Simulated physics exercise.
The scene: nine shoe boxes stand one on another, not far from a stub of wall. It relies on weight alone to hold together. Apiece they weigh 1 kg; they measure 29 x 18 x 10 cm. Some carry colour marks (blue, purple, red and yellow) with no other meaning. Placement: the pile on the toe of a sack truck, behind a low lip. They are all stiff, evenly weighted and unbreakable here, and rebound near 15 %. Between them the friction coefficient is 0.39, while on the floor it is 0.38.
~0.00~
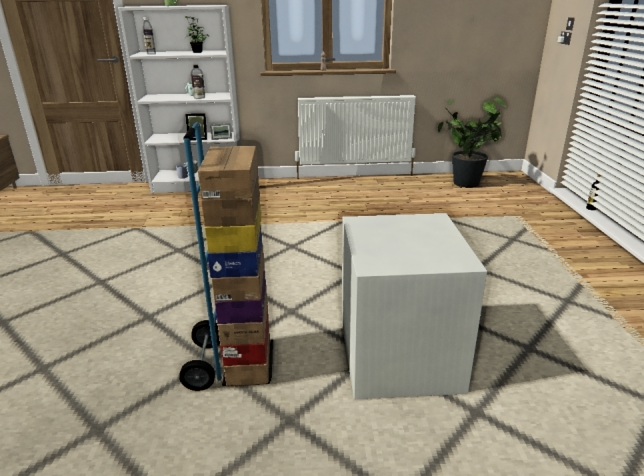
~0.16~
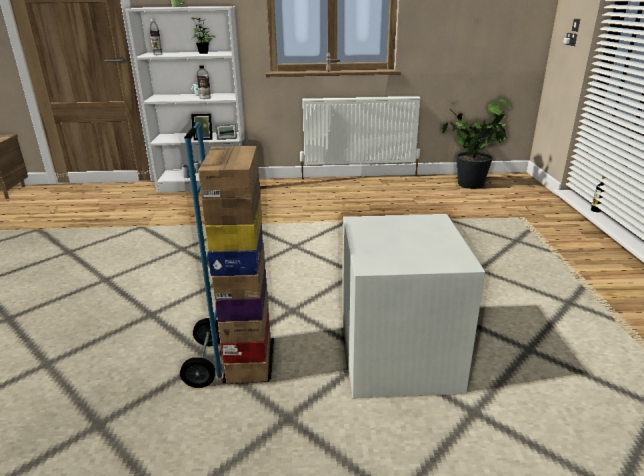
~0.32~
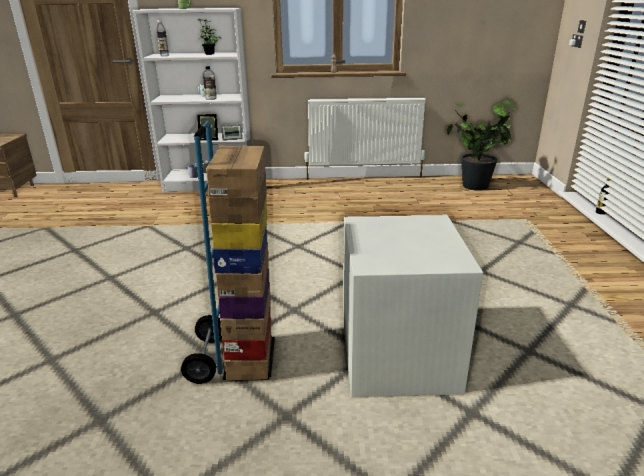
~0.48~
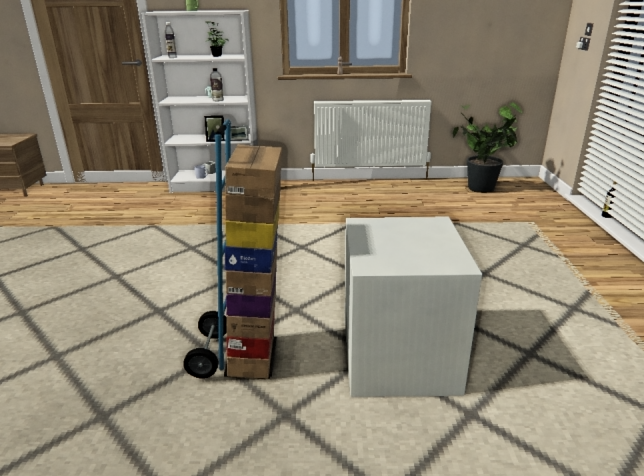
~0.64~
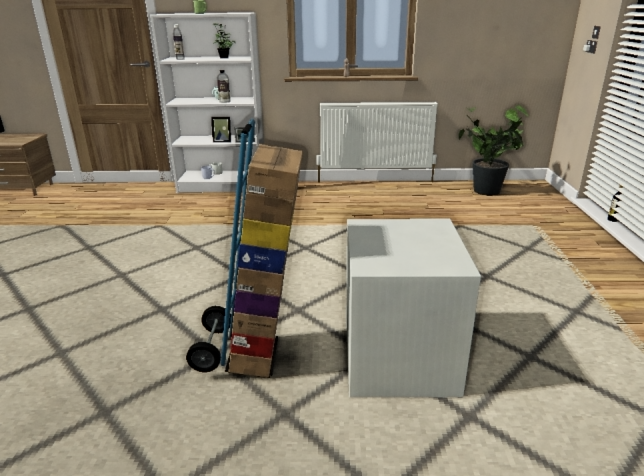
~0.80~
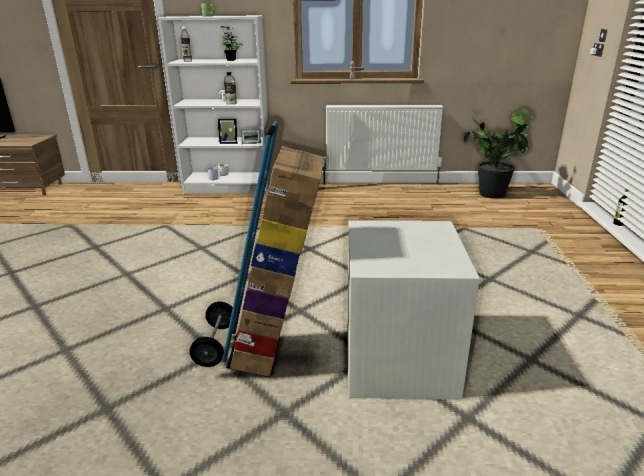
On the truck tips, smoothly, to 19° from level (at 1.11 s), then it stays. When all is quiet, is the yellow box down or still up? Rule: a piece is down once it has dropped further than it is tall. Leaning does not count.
The yellow box holds its level.
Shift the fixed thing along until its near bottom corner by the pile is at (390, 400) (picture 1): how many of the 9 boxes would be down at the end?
Count at the end: 3.
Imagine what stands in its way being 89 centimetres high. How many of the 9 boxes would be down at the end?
0.
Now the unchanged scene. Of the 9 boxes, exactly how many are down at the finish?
Count: 2.
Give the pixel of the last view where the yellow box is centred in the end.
In the last picture it comes to a stop at about (334, 234).
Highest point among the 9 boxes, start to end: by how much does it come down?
The top ends up some 20 cm lower.
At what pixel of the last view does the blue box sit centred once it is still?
In the last picture it sits at roughly (325, 255).
After 0.92 s, none of the 9 boxes down, 9 disturbed; yellow box leaning 20°; blue box leaning 20°.
After 1.08 s, none of the 9 boxes down, 9 disturbed; yellow box leaning 29°, 40 mm lower; blue box leaning 29°.
After 1.58 s, 2 of the 9 boxes down; yellow box leaning 33°, 50 mm lower; purple box leaning 33°.
At rest (2.3 s), 2 of the 9 boxes down; yellow box leaning 33°, 50 mm lower; purple box leaning 33°; red box leaning 33°. As the last picture would show them, middles, yellow box near (334, 233), purple box near (304, 294).
